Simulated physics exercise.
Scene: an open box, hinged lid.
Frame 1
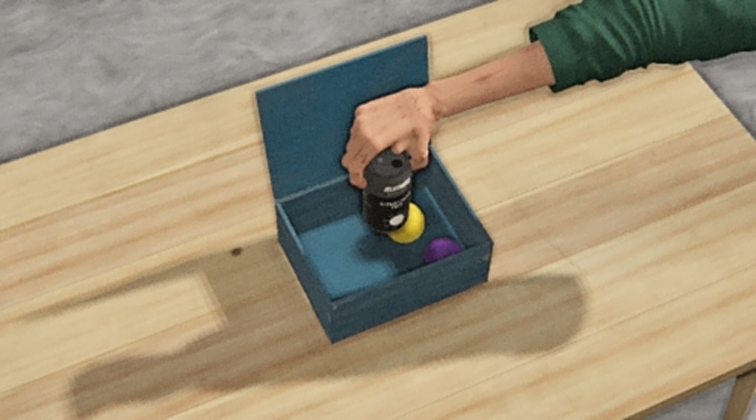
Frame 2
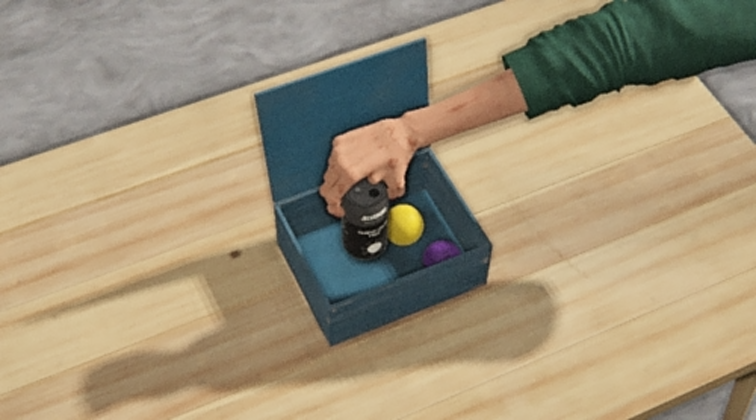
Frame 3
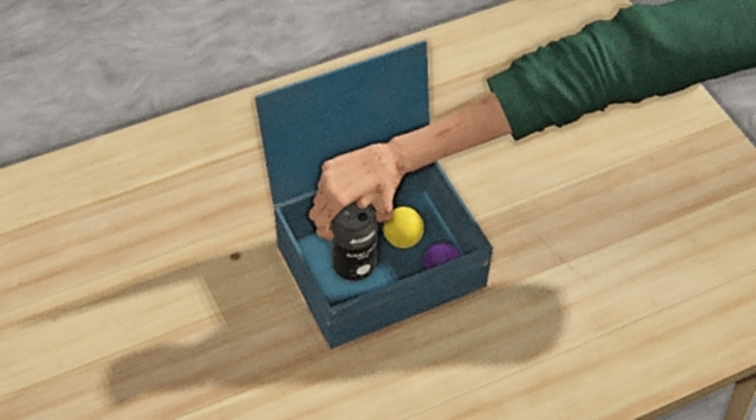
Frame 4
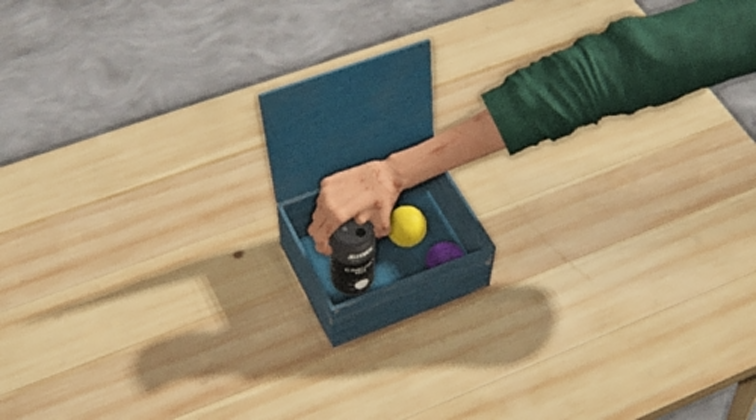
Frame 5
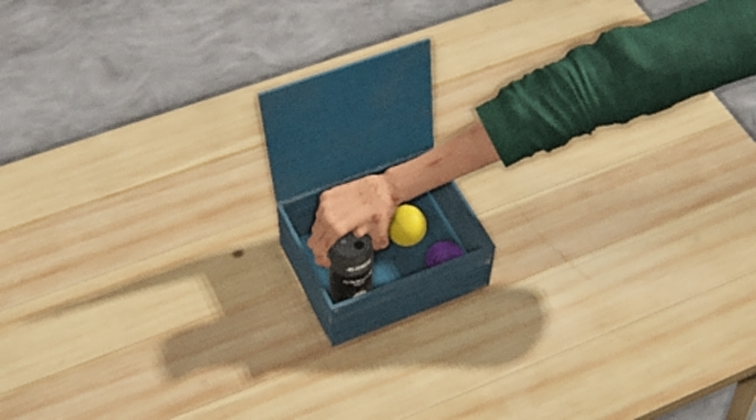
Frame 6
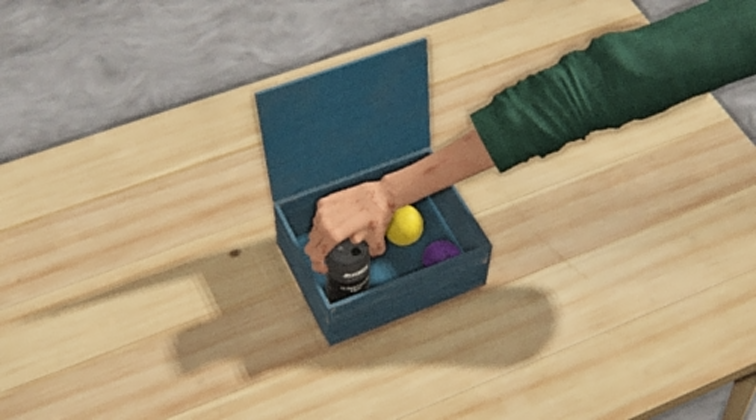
On a light wooden table, a hand in a green sleeve lowered a black can into the left side of an open blue box, beside a yellow lemon and a purple object, and kept holding it.
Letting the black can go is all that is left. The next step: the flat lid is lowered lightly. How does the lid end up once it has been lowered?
Partly open.
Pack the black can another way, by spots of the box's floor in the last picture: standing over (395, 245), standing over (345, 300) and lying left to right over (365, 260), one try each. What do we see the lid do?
Okay, so first it closes properly, then it doesn't close, and last it closes properly.
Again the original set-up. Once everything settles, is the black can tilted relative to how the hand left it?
Simply put, the black can remains unturned.
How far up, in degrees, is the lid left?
Close to 16 degrees.
Then, 1.20 s on from there, lid starting down.
Then, 1.70 s on from there, lid 49° above the rim.
Then, 2.00 s on from there, lid 18° above the rim.
Then, 4.10 s on from there, lid 16° above the rim.
In the end, lid 16° above the rim; all 3 unmoved. At the end, from the last picture's camera, black can near (348, 275).
